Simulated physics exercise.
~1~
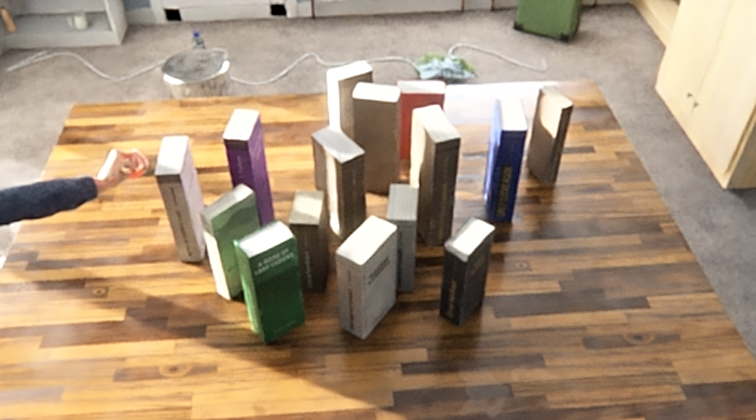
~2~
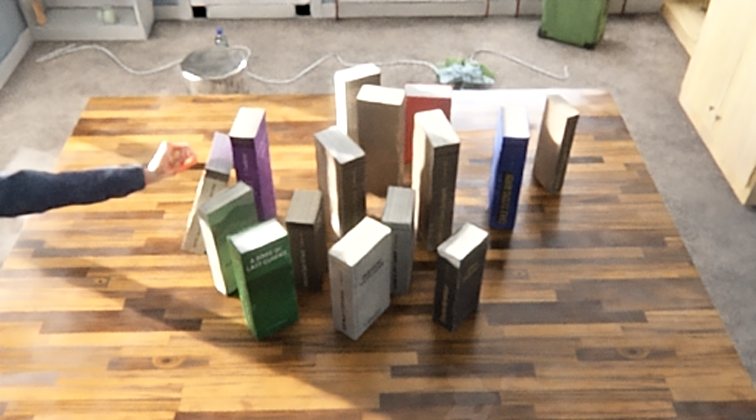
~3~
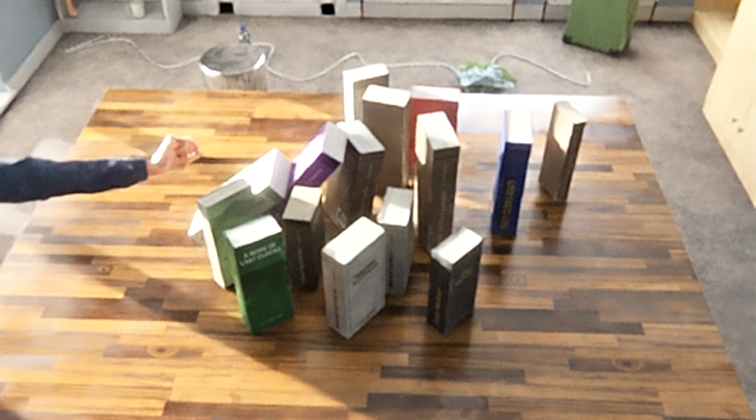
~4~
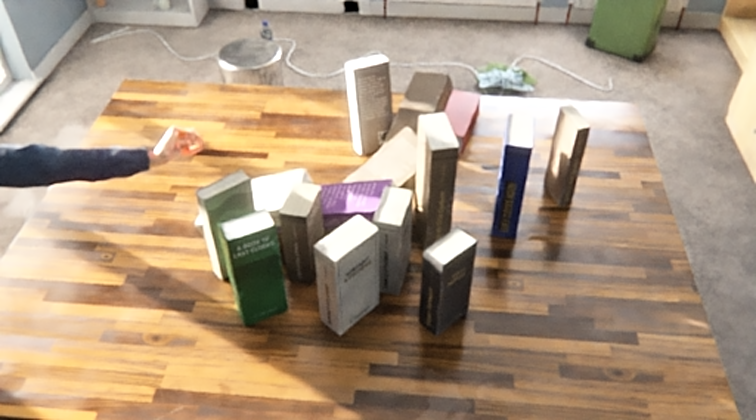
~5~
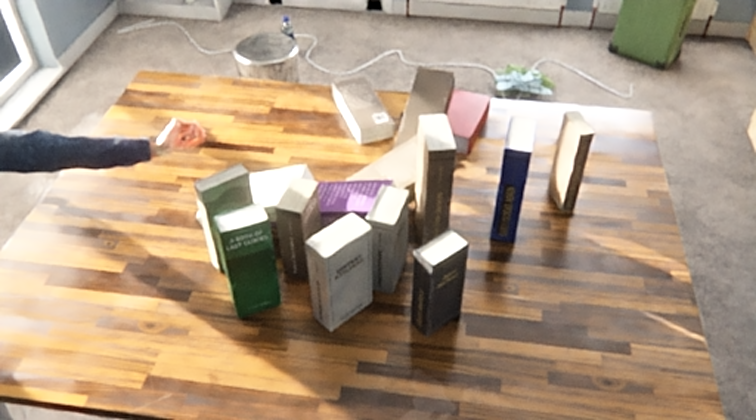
Wooden tabletop with a hand tipping a pale book into a purple one, several books toppling behind, the rest left standing.
